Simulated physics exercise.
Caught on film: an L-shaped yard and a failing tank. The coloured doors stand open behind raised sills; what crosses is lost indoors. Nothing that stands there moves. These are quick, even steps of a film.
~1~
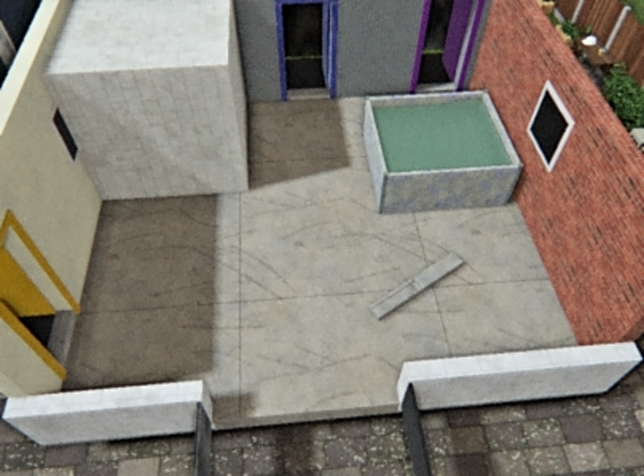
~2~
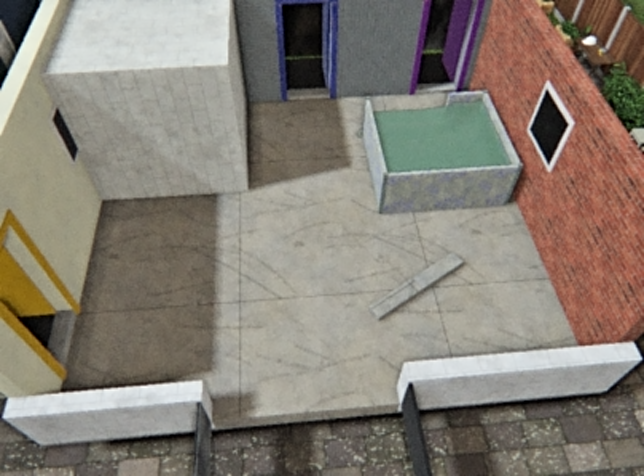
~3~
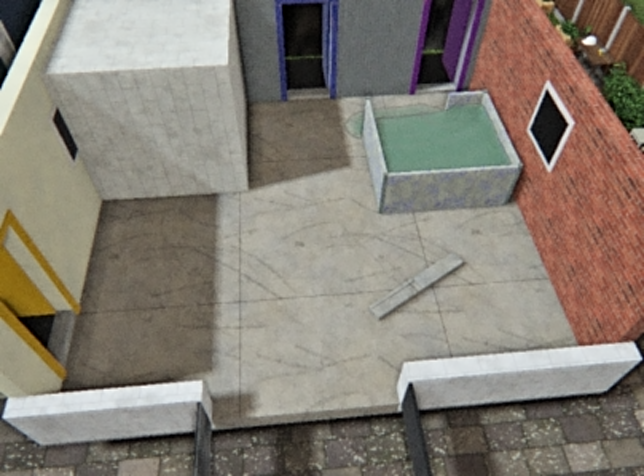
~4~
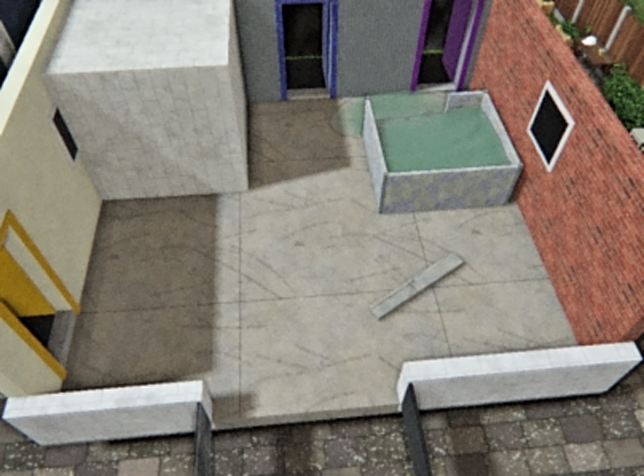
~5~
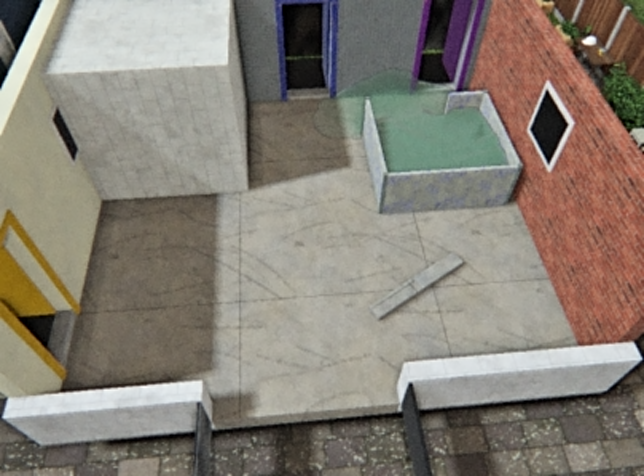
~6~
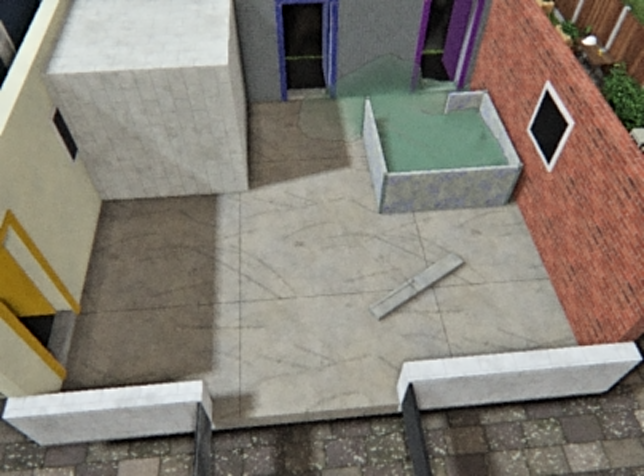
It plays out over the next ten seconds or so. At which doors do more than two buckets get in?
The yellow door stays under that; the purple door takes more than that; the blue door takes more than that.
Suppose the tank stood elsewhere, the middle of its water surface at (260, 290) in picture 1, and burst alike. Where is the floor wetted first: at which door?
The blue one.
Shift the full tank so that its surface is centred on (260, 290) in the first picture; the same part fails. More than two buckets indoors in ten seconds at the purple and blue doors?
In short: Purple takes more, blue floods.
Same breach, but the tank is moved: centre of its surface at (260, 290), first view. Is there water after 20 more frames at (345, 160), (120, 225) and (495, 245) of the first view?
In turn: Covered, covered, no water.
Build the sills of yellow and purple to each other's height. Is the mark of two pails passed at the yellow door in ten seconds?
My reading: Yellow holds.
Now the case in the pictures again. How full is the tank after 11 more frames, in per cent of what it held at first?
About 40 per cent.
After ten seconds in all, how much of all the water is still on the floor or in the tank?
About 60 per cent.
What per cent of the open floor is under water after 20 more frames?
Roughly 55 per cent.
A moment on, water covers 15 % of the floor; the yellow door not reached, the purple door far over two buckets in, the blue door under two buckets in.
Next, water covers 20 % of the floor; the yellow door not reached, the purple door far over two buckets in, the blue door over two buckets in.
Then, water covers 55 % of the floor; the yellow door not reached, the purple door far over two buckets in, the blue door far over two buckets in.
Later, water covers 75 % of the floor; the yellow door not reached, the purple door far over two buckets in, the blue door far over two buckets in.
In the end, water covers 85 % of the floor; the yellow door wet at the sill, nothing in, the purple door far over two buckets in, the blue door far over two buckets in.
